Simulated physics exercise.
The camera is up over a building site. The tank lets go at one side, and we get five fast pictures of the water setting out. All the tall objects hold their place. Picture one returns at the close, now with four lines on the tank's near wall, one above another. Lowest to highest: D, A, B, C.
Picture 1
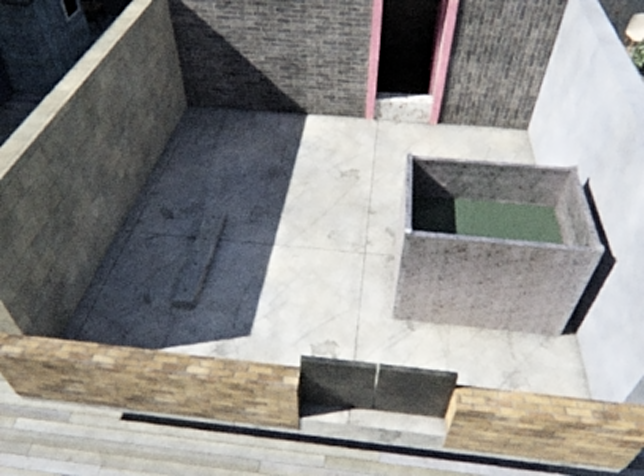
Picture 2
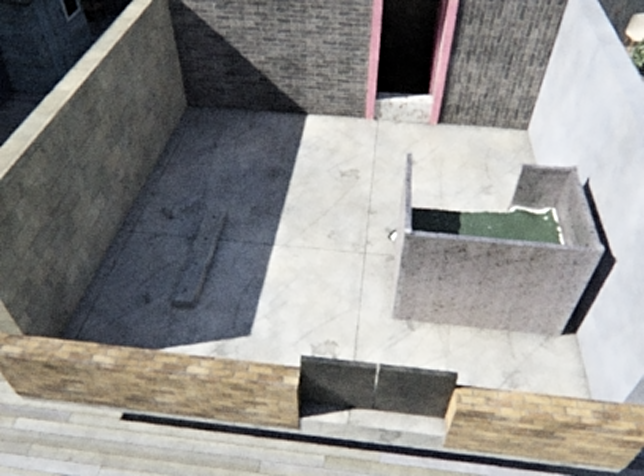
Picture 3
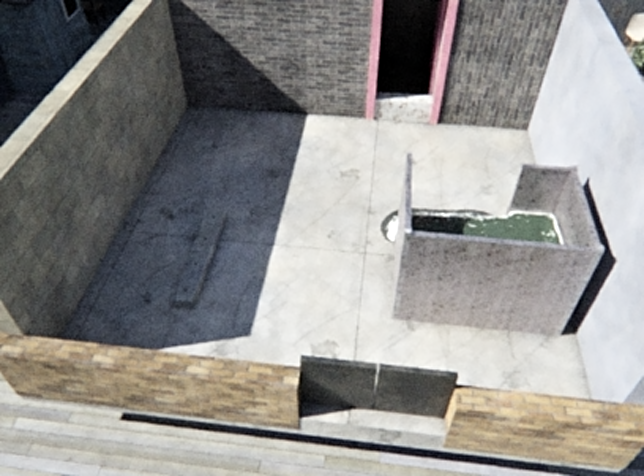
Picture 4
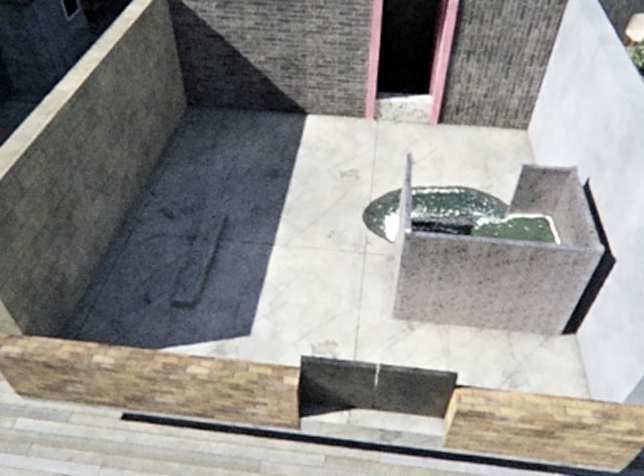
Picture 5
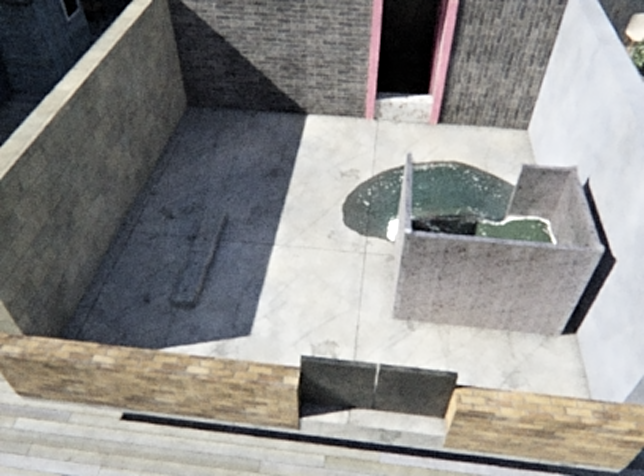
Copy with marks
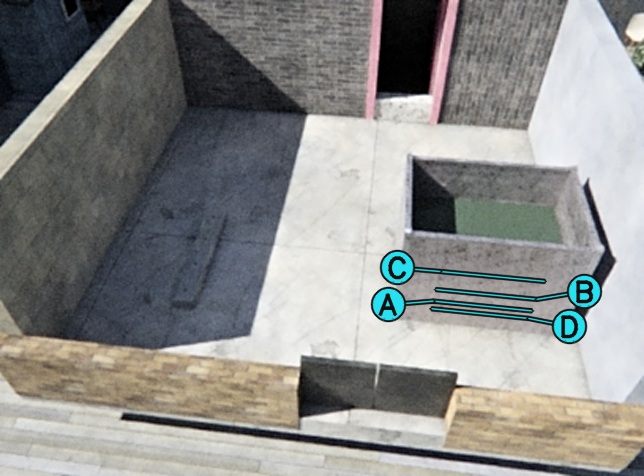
Dark green water held in a square concrete tank at the right of a walled yard pours out through a gap in the tank's far side, then spreads in a widening, white-edged pool across the pale floor behind it.
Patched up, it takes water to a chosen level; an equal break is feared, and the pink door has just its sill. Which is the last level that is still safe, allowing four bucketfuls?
Level C.
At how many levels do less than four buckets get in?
All four.
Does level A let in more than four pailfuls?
No, that is safe.
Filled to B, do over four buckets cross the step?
No, not at all.
On the marked copy, A at (482, 305); B at (486, 294); C at (492, 276); D at (479, 313); from the bottom up D, A, B, C.
With A, nothing gets over.
With B, nothing gets over.
With C, a bucket or two gets in.
With D, nothing gets over.
